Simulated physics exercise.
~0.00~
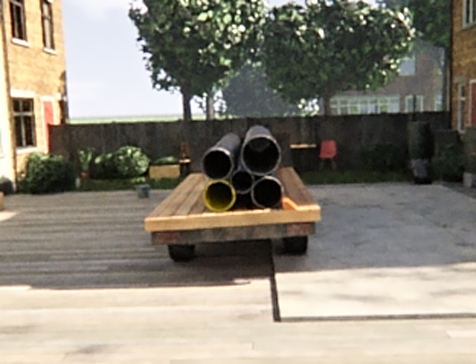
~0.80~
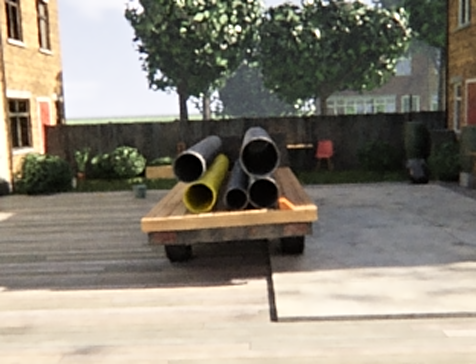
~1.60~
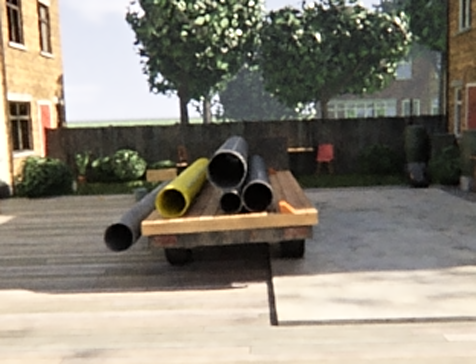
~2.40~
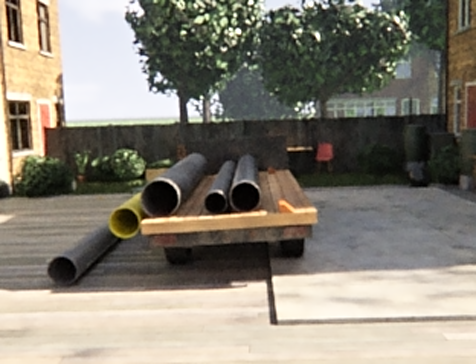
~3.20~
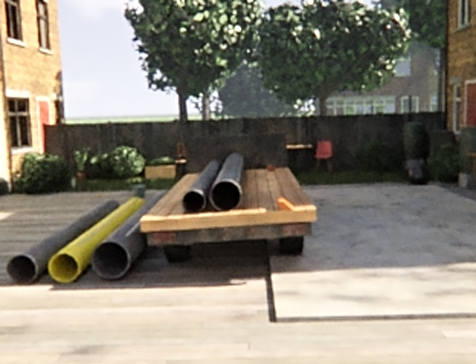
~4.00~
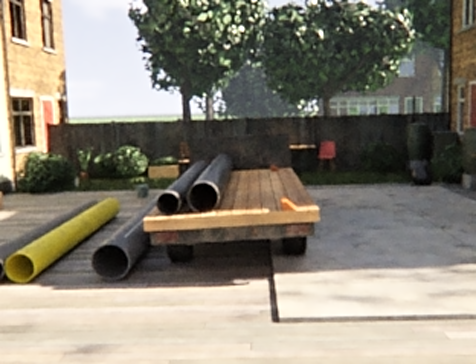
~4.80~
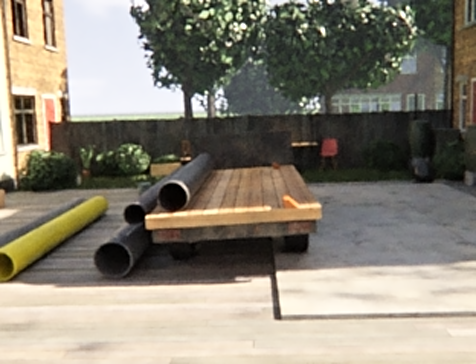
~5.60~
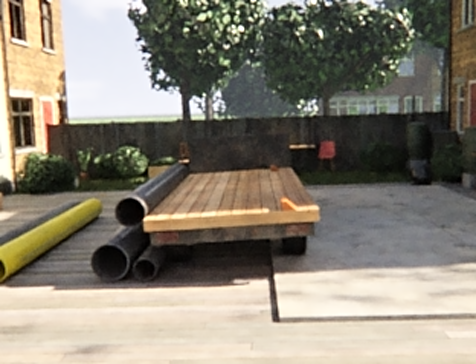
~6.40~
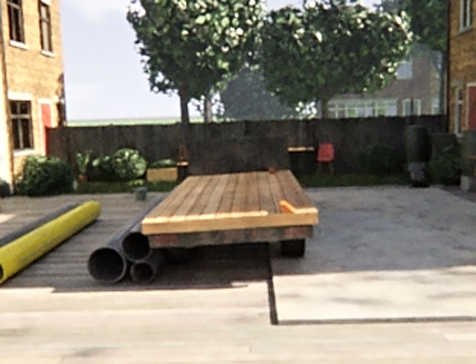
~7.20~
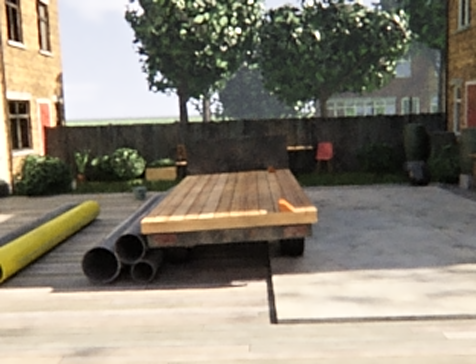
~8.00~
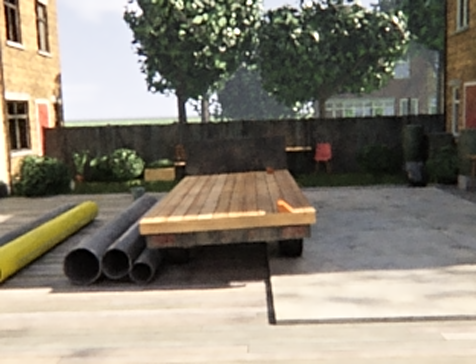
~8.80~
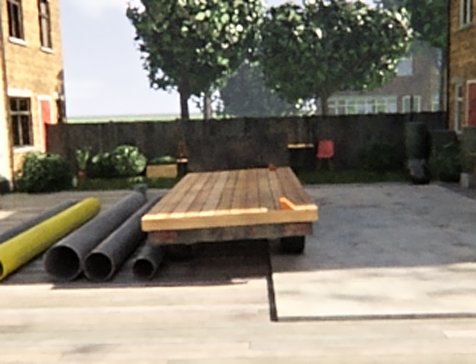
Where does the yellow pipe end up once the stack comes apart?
It rolls off the left side of the trailer and comes to rest on the ground to the left.
